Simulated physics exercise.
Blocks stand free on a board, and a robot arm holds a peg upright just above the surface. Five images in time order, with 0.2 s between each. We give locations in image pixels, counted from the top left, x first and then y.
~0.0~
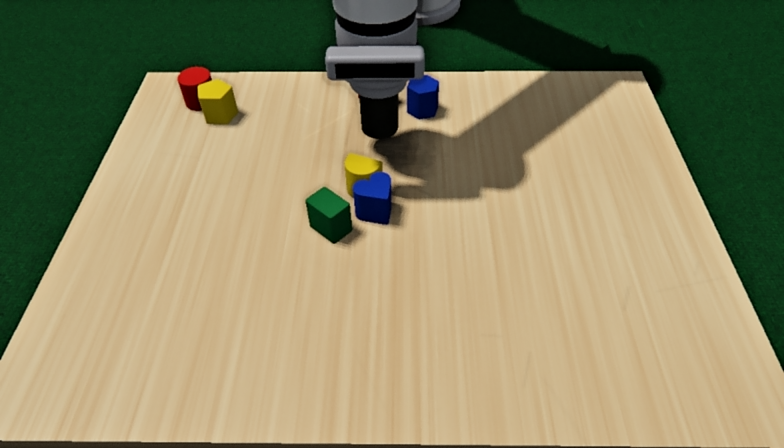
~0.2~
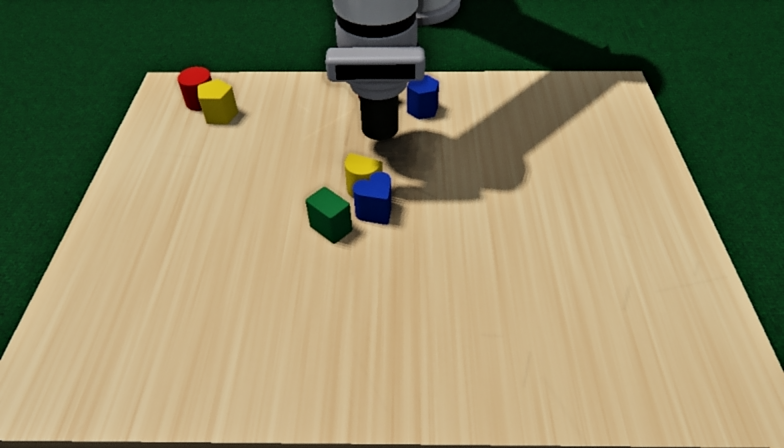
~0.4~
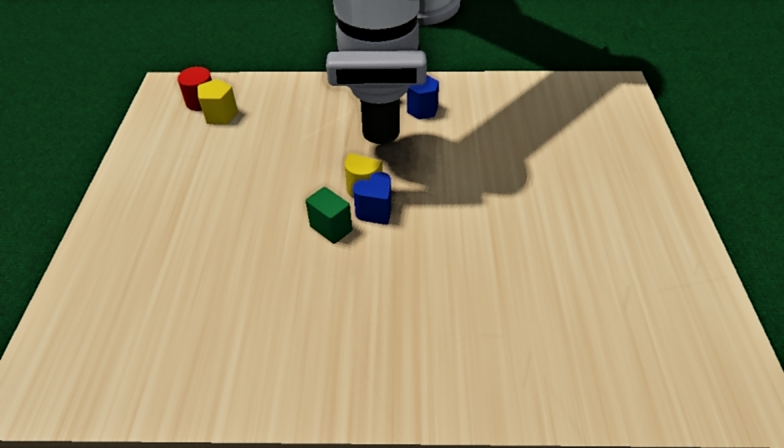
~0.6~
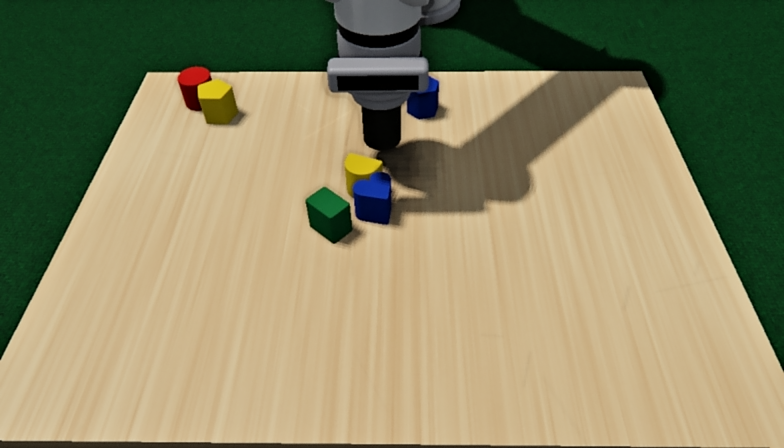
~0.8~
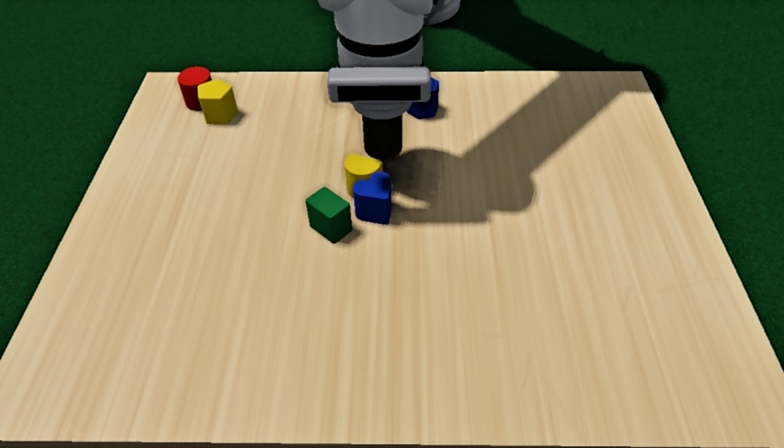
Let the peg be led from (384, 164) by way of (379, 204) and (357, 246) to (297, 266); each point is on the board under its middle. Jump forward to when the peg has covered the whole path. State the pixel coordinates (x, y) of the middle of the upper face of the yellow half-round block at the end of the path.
Expect it around (344, 182).
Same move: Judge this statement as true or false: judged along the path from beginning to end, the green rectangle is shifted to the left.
That is false.
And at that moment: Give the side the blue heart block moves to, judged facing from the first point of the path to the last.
It goes left.
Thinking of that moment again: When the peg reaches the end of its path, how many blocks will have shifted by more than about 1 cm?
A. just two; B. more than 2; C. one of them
Answer: B.
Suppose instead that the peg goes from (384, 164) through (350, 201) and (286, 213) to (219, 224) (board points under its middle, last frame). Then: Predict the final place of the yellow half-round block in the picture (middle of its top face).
Put as a pixel place, it's (265, 214).
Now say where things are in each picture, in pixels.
Tip of the peg (380, 128), middles of tops, green rectangle (327, 201), yellow half-round block (361, 164), blue heart block (375, 185), in the first picture.
Peg (380, 129), nothing pushed, in the second picture.
Peg (381, 133), nothing pushed, in the third picture.
Peg (382, 139), nothing pushed, in the fourth picture.
Peg (383, 148), green rectangle (327, 201), yellow half-round block (361, 164), blue heart block (375, 185), in the fifth picture.
On the path given first. One third of the way, peg (378, 188); yellow half-round block (345, 181), turned 65° clockwise; blue heart block (373, 205), turned 25° clockwise.
Two thirds of the way, peg (355, 229); green rectangle (317, 207), turned 35° clockwise; yellow half-round block (344, 182), turned 75° clockwise; blue heart block (361, 247), turned 25° clockwise.
At the end, peg (293, 249); green rectangle (298, 210), turned 120° clockwise; yellow half-round block (344, 182), turned 75° clockwise; blue heart block (357, 252).
